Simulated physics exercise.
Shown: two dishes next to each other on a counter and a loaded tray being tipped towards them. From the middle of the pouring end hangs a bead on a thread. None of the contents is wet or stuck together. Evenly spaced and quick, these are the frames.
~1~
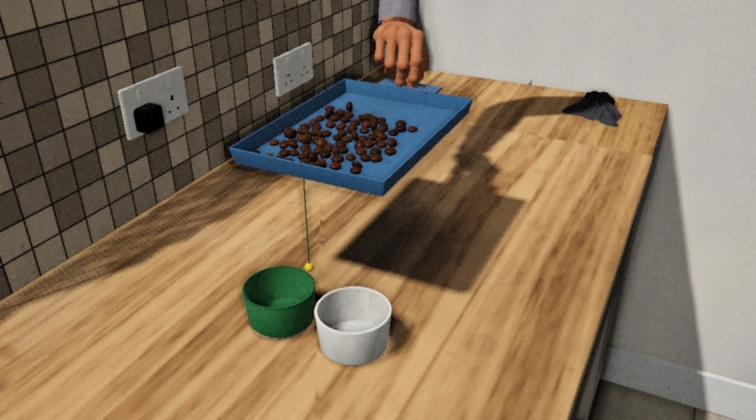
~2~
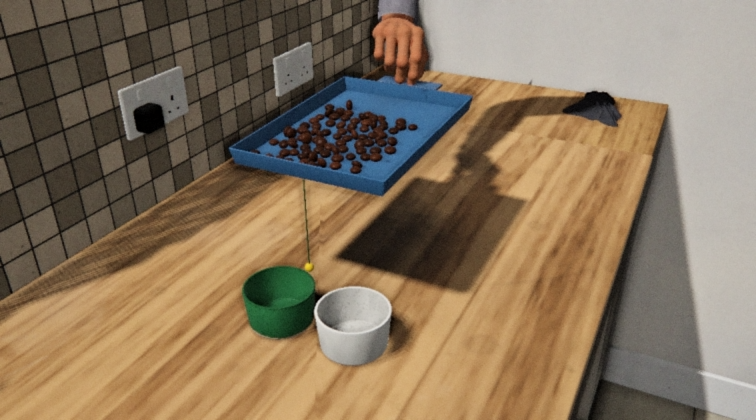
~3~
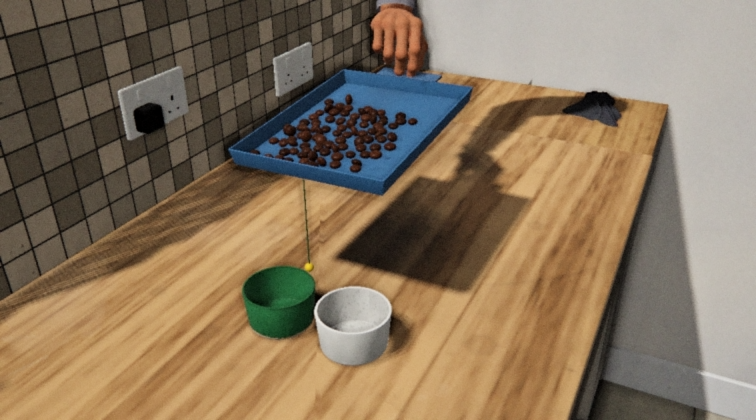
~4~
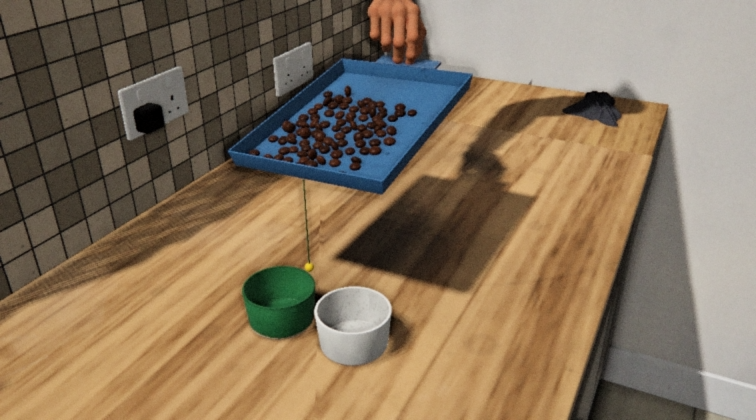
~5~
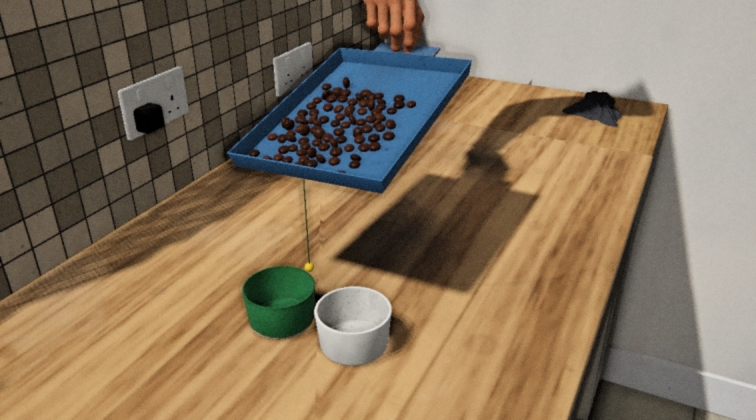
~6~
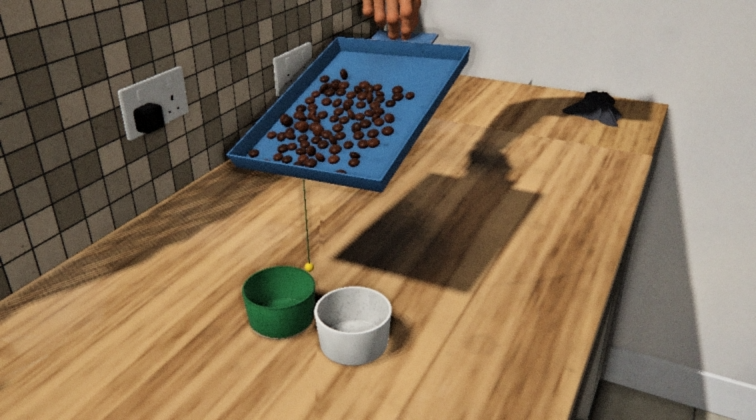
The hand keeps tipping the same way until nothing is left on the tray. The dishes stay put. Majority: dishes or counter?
The dishes gather below half.
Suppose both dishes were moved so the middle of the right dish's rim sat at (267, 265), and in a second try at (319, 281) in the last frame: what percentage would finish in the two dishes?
Close to 20 in a hundred, then close to 30 in a hundred.
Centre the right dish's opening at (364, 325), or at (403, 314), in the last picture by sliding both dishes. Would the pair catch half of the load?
Catch, run one: Below the halfway mark; run two: Below the halfway mark.
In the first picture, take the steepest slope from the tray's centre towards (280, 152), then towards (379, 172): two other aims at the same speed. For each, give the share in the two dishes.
About 10 % and 50 %.
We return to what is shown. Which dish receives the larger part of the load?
More finishes in the dish at left.
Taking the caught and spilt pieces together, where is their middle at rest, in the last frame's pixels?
Once nothing moves, the middle sits near (249, 325).
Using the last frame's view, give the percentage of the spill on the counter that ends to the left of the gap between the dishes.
Around 100 percent of the pieces.
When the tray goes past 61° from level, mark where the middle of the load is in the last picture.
I'd mark the middle close to (287, 135).
Just after the last frame, tray tipped steeply; every one on the tray.
A moment on, tray tipped past a quarter turn; roughly a quarter on the tray; about a tenth in the left dish; roughly a third outside both; roughly a third in the air.
Further on, tray tipped past a quarter turn; roughly a third in the left dish; roughly two thirds outside both.
When it is over, tray tipped past a quarter turn; not one in the right dish; roughly a third in the left dish; roughly two thirds outside both.
